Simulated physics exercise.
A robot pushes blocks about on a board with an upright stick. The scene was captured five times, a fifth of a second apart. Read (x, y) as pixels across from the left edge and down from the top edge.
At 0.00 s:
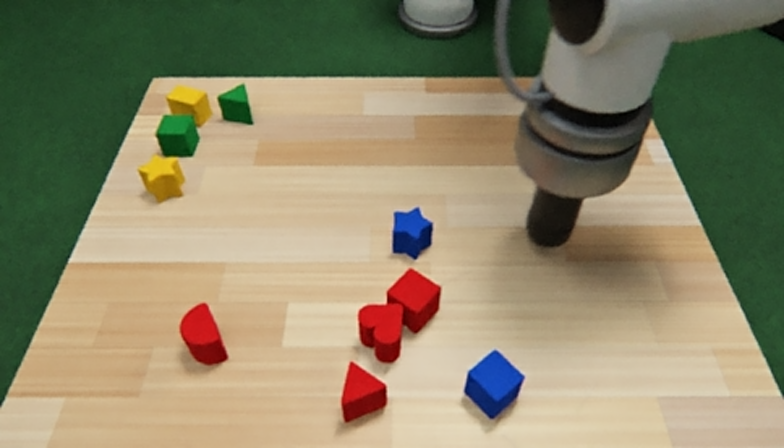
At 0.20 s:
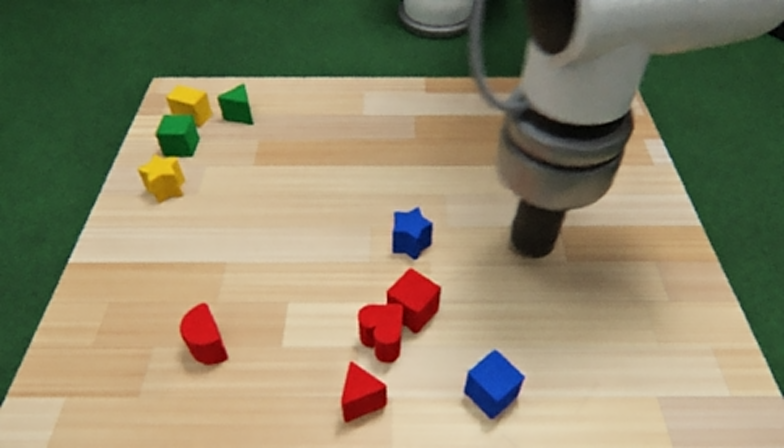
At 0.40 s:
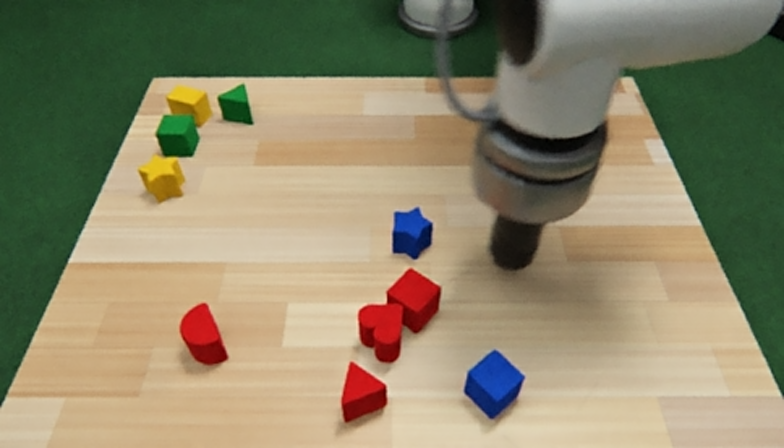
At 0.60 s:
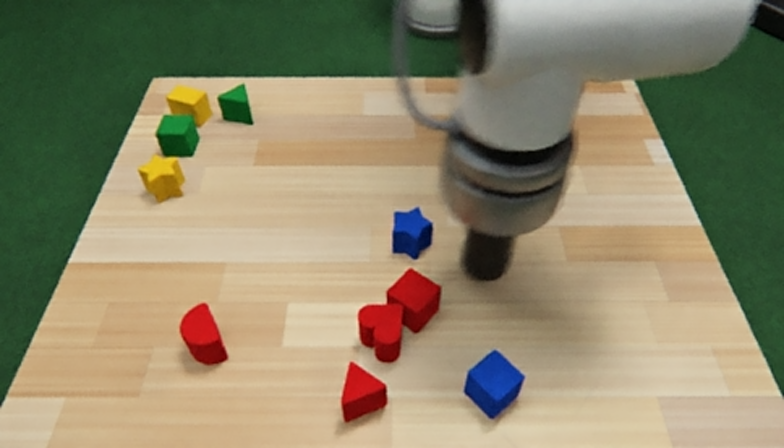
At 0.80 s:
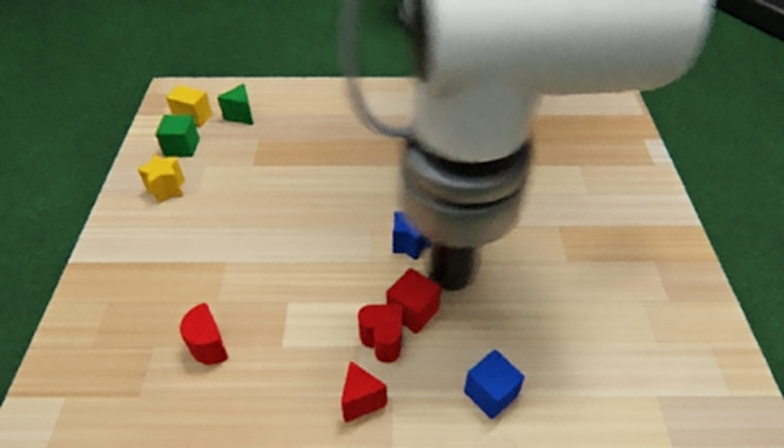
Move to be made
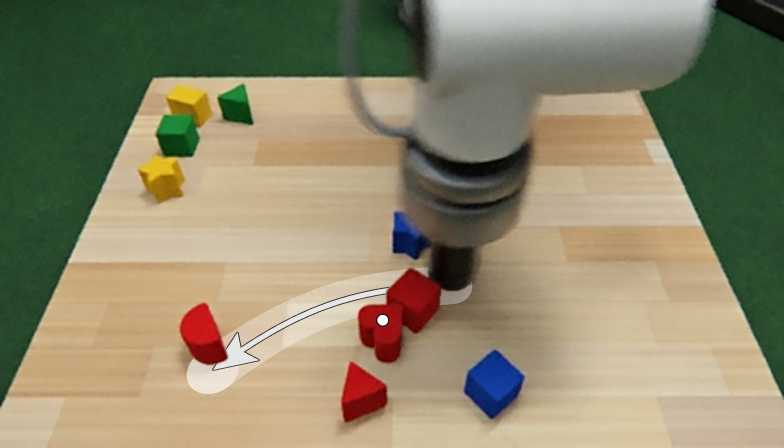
In the video, a robot arm with a dark upright stick moves left and slightly toward the viewer over a wooden board, nearing a red cube and partly covering a blue star, while the colored blocks stay still.
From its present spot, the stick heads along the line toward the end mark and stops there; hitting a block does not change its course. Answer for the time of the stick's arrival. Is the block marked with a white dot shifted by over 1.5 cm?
My answer is yes.
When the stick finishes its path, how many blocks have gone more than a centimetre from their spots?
3 or more.
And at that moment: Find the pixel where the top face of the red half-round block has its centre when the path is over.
The centre of its top will be at (170, 332).
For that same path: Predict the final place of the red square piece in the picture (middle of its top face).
About (370, 311).
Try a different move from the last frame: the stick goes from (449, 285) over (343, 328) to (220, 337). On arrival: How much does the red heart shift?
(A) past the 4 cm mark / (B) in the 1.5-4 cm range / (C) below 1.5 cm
The answer is A.
The line goes from (449, 285) over (369, 294) and (290, 321) to (213, 370); the dot is on the red heart.
On the path given first. One third of the way, stick at (368, 282); red heart at (367, 346); red square piece at (375, 310), turned 45° anticlockwise.
Two thirds of the way, stick at (286, 311); red heart at (367, 349), turned 15° anticlockwise; red square piece at (370, 311), turned 55° anticlockwise.
At the end, stick at (208, 359); red half-round block at (170, 332), turned 65° clockwise; red heart at (367, 349), turned 15° anticlockwise; blue star block unmoved; red square piece at (370, 311), turned 55° anticlockwise.
